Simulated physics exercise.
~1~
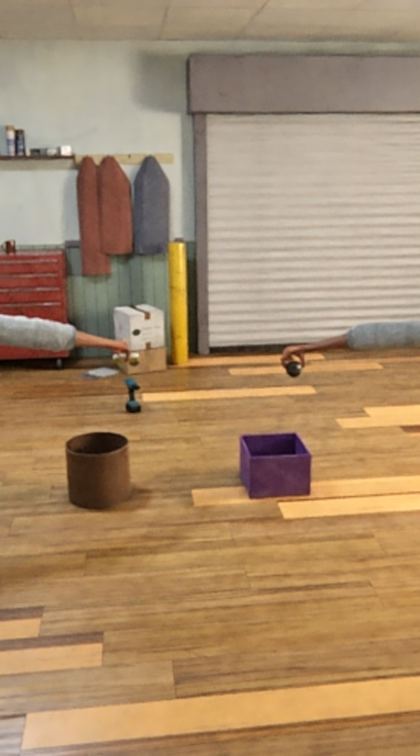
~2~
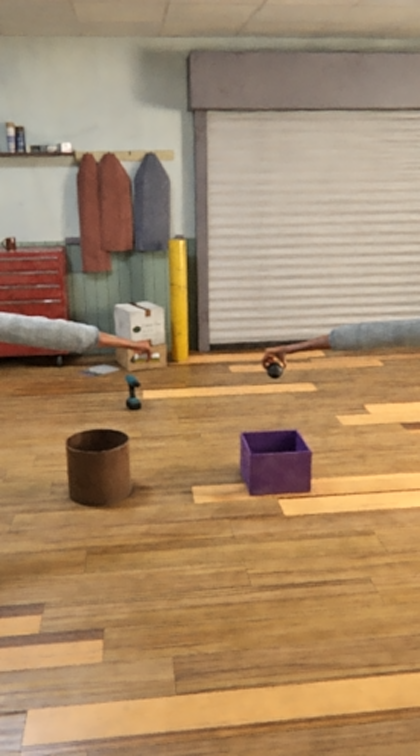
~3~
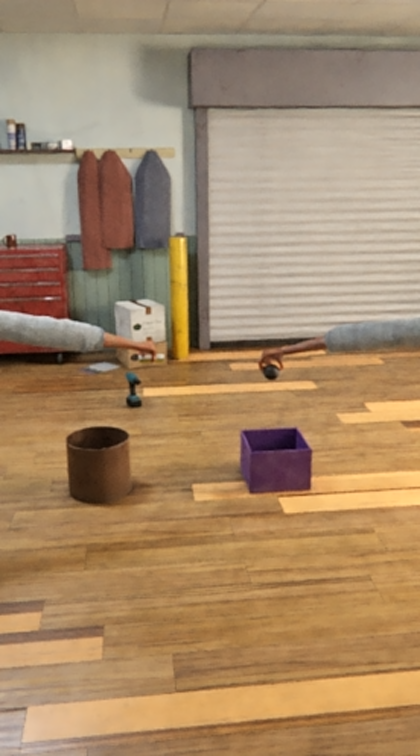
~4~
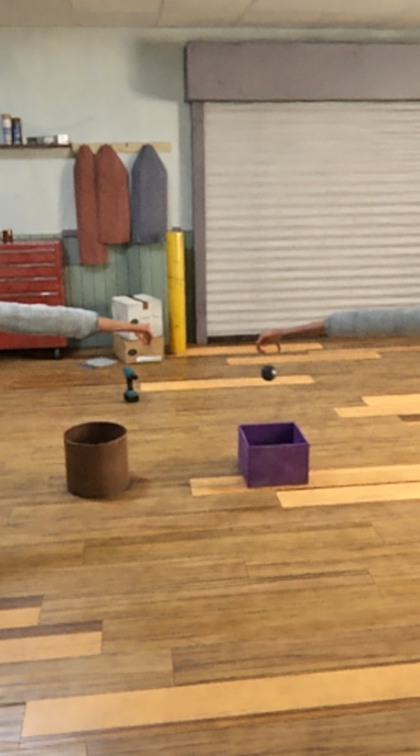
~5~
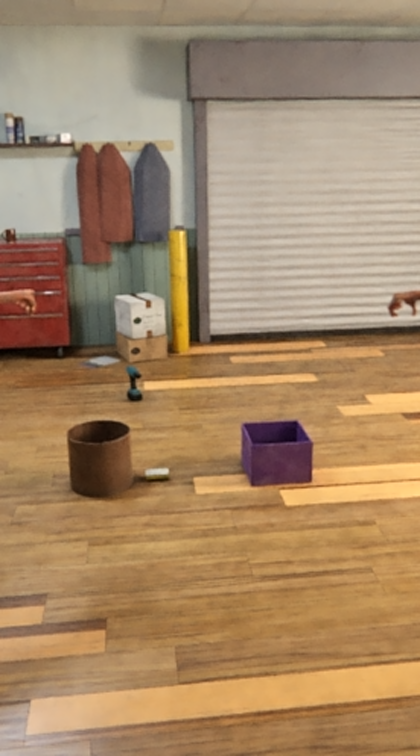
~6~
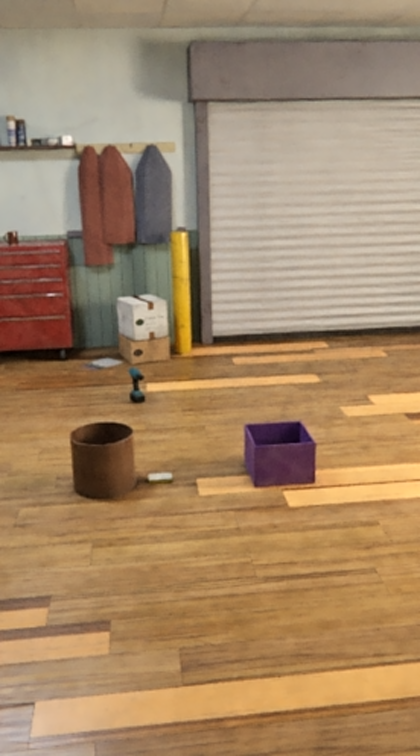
Two hands release a yellow sponge beside the bucket and a black ball into the purple basket.
